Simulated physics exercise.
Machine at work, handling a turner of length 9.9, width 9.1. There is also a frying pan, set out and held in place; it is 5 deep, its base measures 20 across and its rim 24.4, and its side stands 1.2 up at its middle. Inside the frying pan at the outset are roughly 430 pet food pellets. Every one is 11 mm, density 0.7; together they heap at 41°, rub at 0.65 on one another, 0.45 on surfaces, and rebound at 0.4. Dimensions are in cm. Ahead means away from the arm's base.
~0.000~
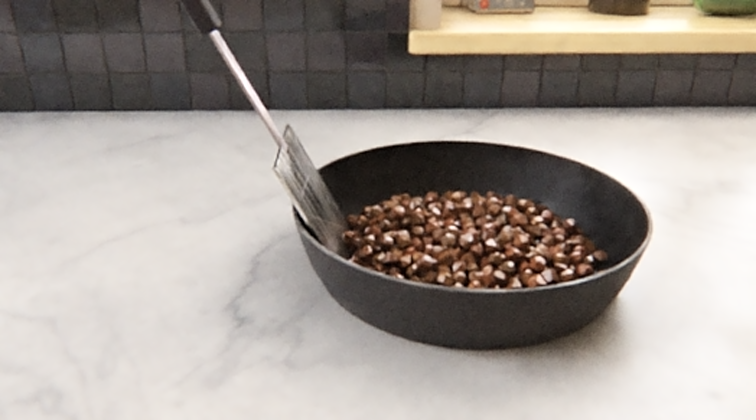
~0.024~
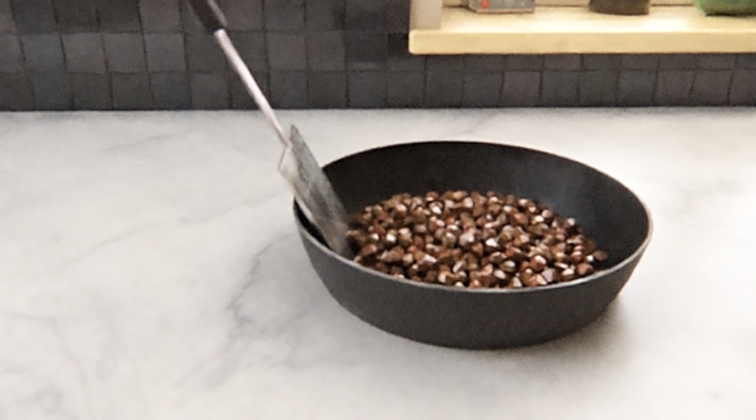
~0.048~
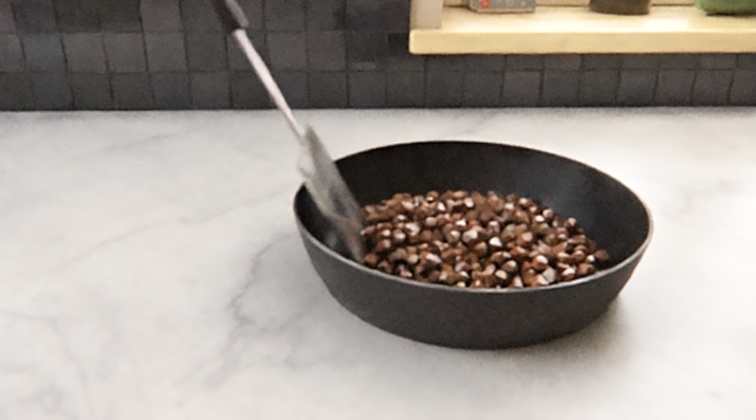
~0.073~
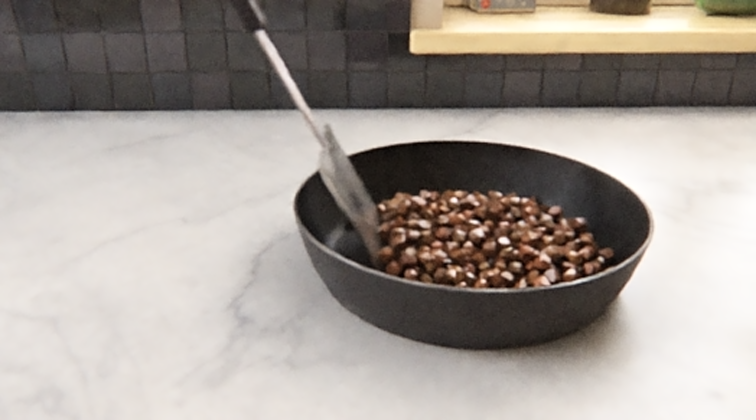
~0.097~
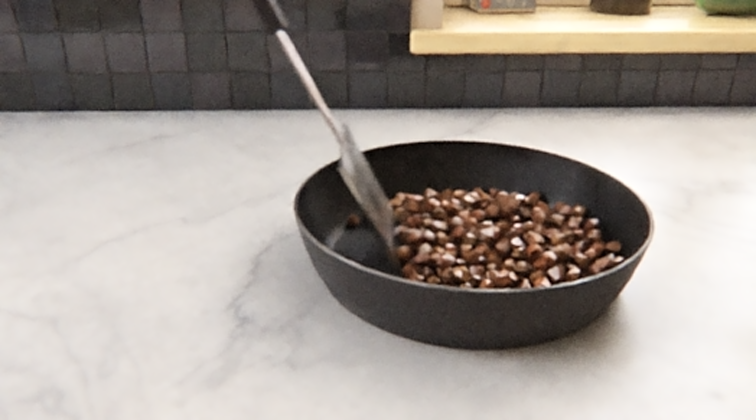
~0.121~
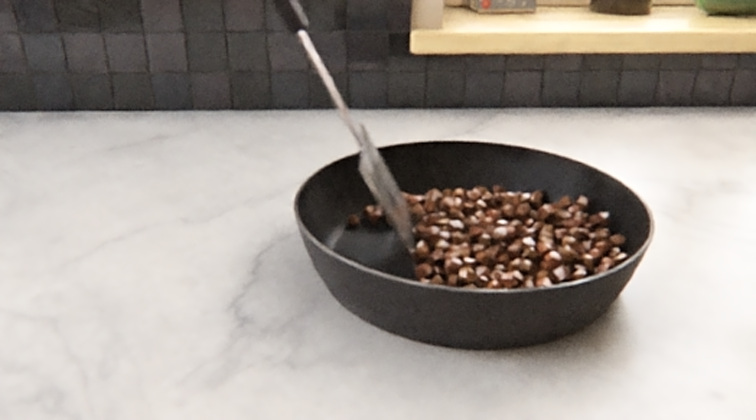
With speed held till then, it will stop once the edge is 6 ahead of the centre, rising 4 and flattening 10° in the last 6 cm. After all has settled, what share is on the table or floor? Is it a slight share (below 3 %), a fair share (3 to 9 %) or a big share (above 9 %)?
It is a slight share.
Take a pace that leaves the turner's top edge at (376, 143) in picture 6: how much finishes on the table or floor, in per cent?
Estimate: Close to 0 %.
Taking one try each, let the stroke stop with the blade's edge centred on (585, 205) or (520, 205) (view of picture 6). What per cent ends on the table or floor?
Respectively about 10 and 0 percent end on the table or floor.
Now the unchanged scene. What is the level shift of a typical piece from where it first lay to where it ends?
Around 4 cm, measured level.
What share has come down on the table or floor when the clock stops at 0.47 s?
Share at that moment: Roughly 0 %.
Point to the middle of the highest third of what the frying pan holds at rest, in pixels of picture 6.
Somewhere around (585, 222) in the last picture.
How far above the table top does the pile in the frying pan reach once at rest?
Peak at rest, approximately 6.0 centimetres.
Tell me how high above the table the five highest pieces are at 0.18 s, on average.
Somewhere near 4 cm, I'd say.
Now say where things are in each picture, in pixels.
The turner top edge at (281, 144), sloping 63°; upper third of the load around (466, 237), from x 350 to 600, top at y 200; 427 in the frying pan, in the first picture.
The turner top edge at (287, 144), sloping 63°; upper third of the load around (466, 236), from x 350 to 605, top at y 200, in the second picture.
The turner top edge at (304, 144), sloping 63°; upper third of the load around (459, 234), from x 355 to 605, top at y 195, in the third picture.
The turner top edge at (323, 143), sloping 63°; upper third of the load around (464, 231), from x 355 to 610, top at y 195, in the fourth picture.
The turner top edge at (342, 143), sloping 63°; upper third of the load around (483, 234), from x 355 to 620, top at y 195, in the fifth picture.
The turner top edge at (361, 143), sloping 63°; upper third of the load around (498, 235), from x 355 to 625, top at y 190; 427 in the frying pan, in the sixth picture.
After 0.18 s, sloping 63°, highest piece 4 above the table; 427 in the frying pan.
After 0.24 s, sloping 57°, highest piece 6 above the table; 427 in the frying pan.
After 0.47 s, sloping 53°, highest piece 6 above the table; 427 in the frying pan.
After 1.52 s, sloping 53°, highest piece 6 above the table; 427 in the frying pan.
In the end, 427 in the frying pan. That is 0 % on the table or floor.
